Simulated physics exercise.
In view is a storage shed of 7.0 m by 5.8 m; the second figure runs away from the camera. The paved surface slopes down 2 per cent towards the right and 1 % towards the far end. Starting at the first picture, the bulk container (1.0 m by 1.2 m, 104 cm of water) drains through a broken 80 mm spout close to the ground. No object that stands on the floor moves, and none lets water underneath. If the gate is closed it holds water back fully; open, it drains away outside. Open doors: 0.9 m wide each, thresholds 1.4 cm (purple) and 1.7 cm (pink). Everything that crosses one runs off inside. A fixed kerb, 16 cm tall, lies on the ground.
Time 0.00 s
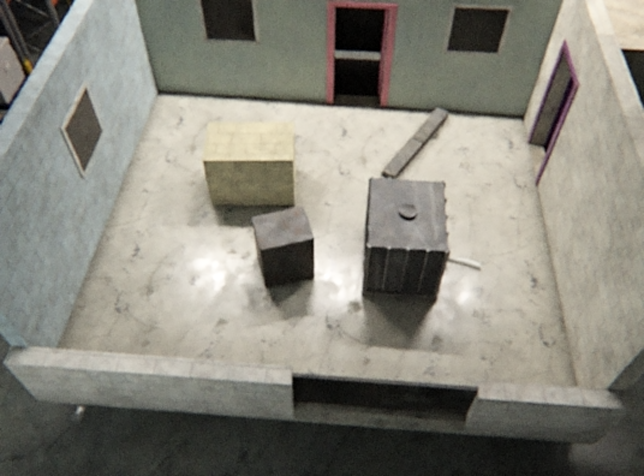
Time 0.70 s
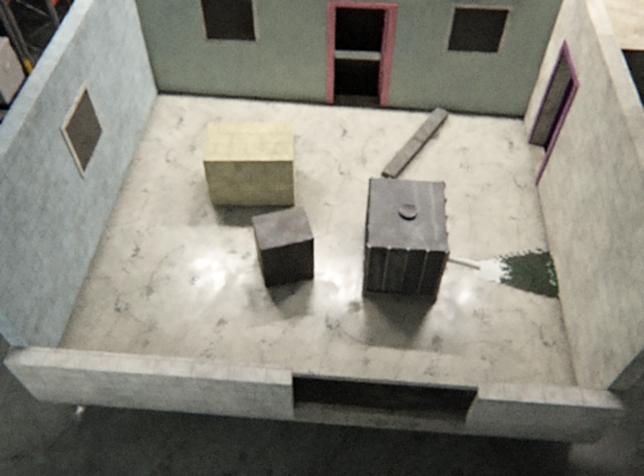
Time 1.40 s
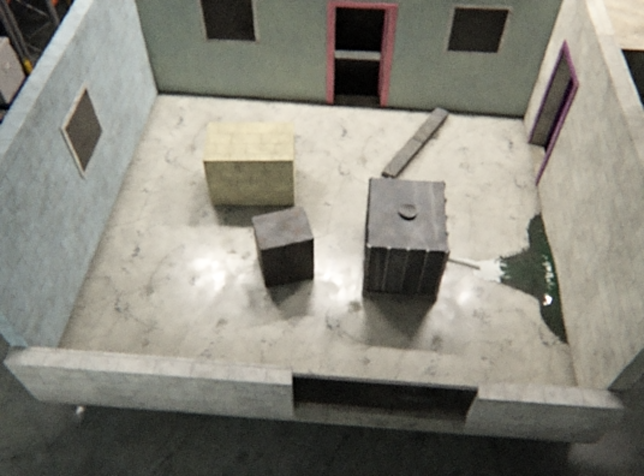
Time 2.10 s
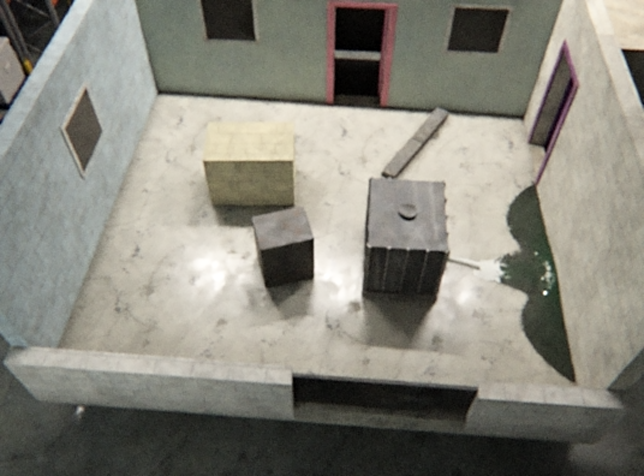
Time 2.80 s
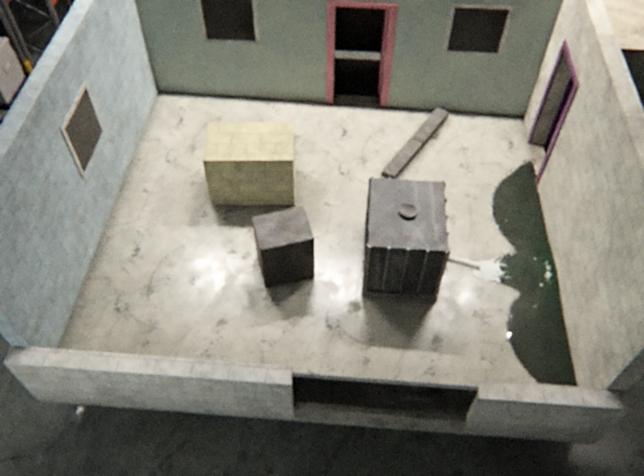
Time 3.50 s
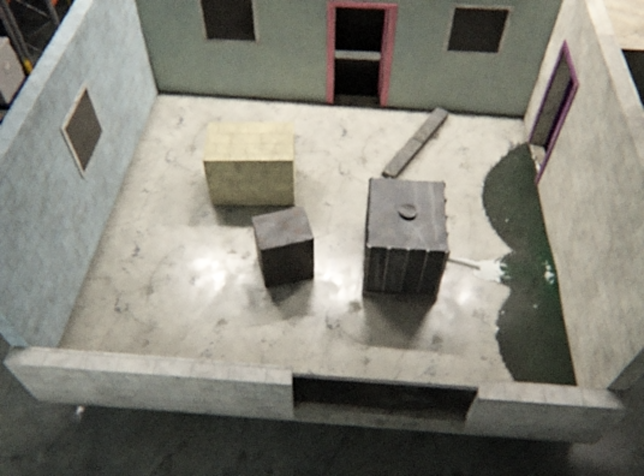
Dark green liquid streams from a spout on the right side of a ribbed grey container, hits the right-hand wall and spreads along it both ways, widening over the pale floor. The roofless, marble-floored room is seen from above by a still camera. A yellowish block stands left of centre, a smaller dark grey box nearer, and a grey plank lies behind the container.
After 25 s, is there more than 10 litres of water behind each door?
In the end purple door: Above the cutoff. Pink door: Below the cutoff.
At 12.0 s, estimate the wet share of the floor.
Roughly 25 per cent.
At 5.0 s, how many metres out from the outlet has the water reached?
4.0 m.
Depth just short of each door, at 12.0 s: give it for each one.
In centimetres, purple: 2.5; pink: 0.0.
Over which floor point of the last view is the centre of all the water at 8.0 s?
(517, 247).
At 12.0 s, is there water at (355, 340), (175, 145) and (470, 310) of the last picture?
Spot 1: Unwetted; spot 2: Unwetted; spot 3: Submerged.
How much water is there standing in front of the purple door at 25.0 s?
4.5 cm.
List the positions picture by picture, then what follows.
In the first frame, the jet has just started at (454, 260); the ground is still dry.
The second frame shows the jet leaves at (454, 260); the sheet reaches (549, 253), 1.9 m away, and wets 0.6 m2.
The third frame shows from the spout at (454, 260) the water has spread over 1.0 m2; its tip is at (542, 215), and it is 1.6 cm deep on average.
The fourth frame shows the jet leaves at (454, 260); the sheet reaches (536, 186), 2.6 m away, and wets 1.9 m2.
The fifth frame shows the jet leaves at (454, 260); the sheet reaches (531, 163), 3.0 m away, and wets 2.9 m2.
The sixth frame shows from the spout at (454, 260) the water has spread over 3.8 m2; its tip is at (528, 144), and it is 1.1 cm deep on average.
After 5.0 s water covers 15 % of the floor and is deepest (10 cm) near (549, 275); purple door 1.8 cm at the sill, 0 L in, pink door not reached.
After 8.0 s water covers 20 % of the floor and is deepest (10 cm) near (549, 275); purple door 1.9 cm at the sill, 1 L in, pink door not reached.
After 12.0 s water covers 25 % of the floor and is deepest (11 cm) near (549, 275); purple door 2.6 cm at the sill, 3 L in, pink door not reached.
After 16.0 s water covers 25 % of the floor and is deepest (12 cm) near (549, 275); purple door 3.3 cm at the sill, 14 L in, pink door not reached.
After 25.0 s water covers 30 % of the floor and is deepest (10 cm) near (549, 275); purple door 4.3 cm at the sill, 71 L in, pink door 0.58 cm at the sill, 0 L in.
